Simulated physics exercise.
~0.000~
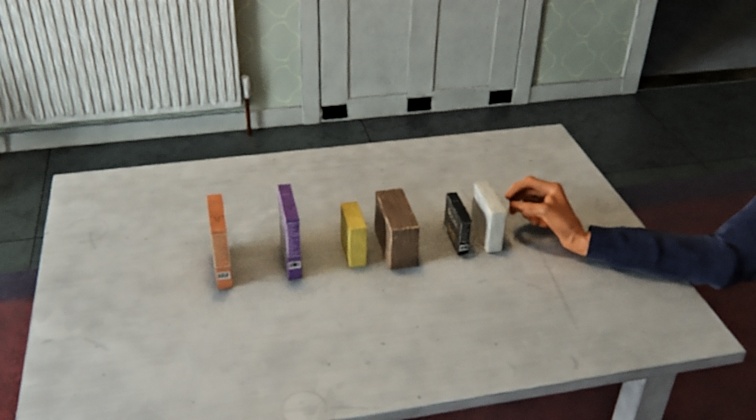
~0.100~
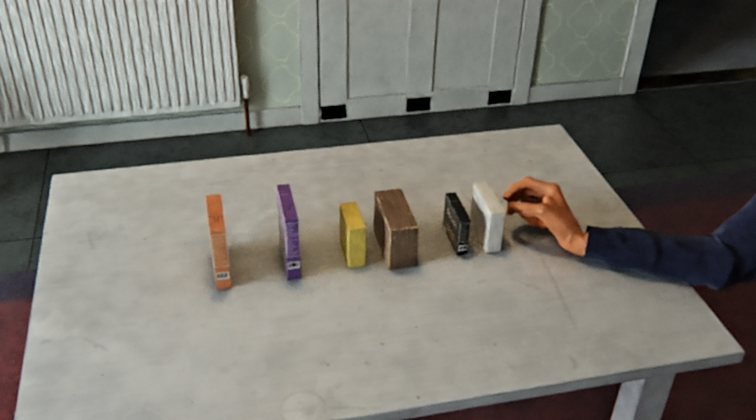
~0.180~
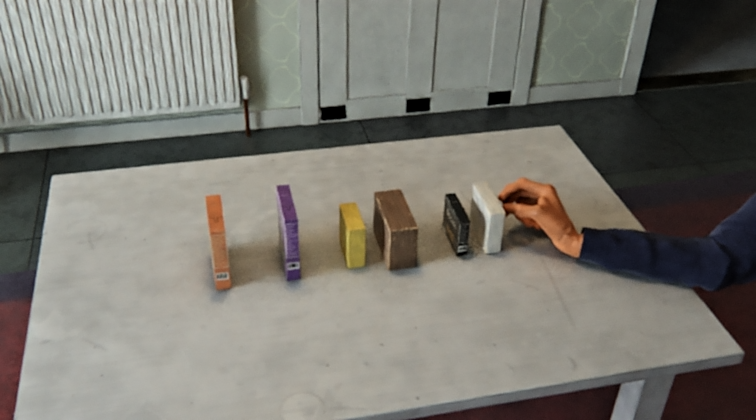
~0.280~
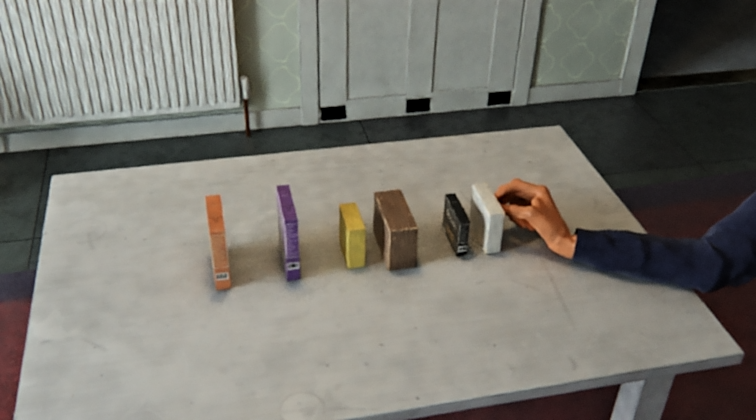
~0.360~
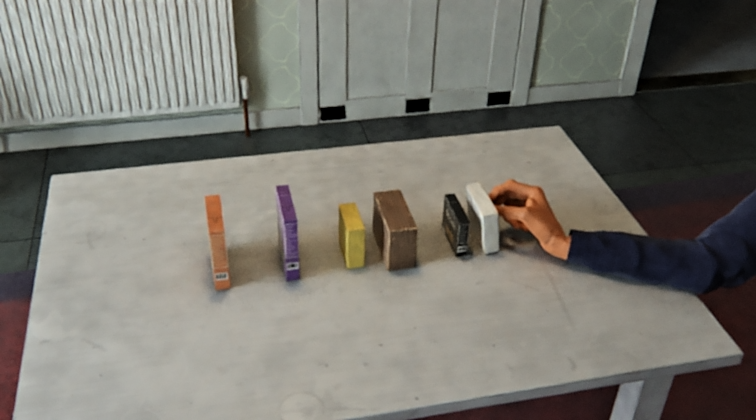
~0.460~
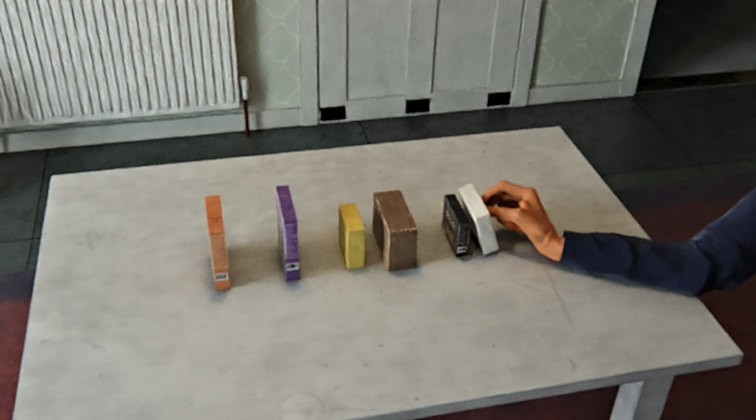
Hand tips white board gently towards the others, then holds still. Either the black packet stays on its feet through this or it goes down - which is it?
I expect it succumbs.
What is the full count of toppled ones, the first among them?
Total: 2.
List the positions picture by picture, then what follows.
Black packet (457, 224); purple packet (290, 231), in the first frame.
Brown board (395, 229); purple packet (289, 232), in the second frame.
Yellow board (352, 235); brown board (395, 229), in the third frame.
Purple packet (288, 232); yellow board (352, 236), in the fourth frame.
White board 8° over; brown board (394, 230); purple packet (288, 232), in the fifth frame.
White board 18° over; black packet (455, 225); yellow board (351, 236), in the sixth frame.
After 0.66 s, white board 48° over; black packet tipped 34° from how it was near (444, 227).
After 0.76 s, white board 69° over; black packet on its side near (427, 241).
After 0.96 s, white board 63° over; black packet on its side near (426, 240).
At rest (1.6 s), tipped over on the table, black packet; the other 3 in place. Seen from the same camera at the end, black packet near (426, 240).
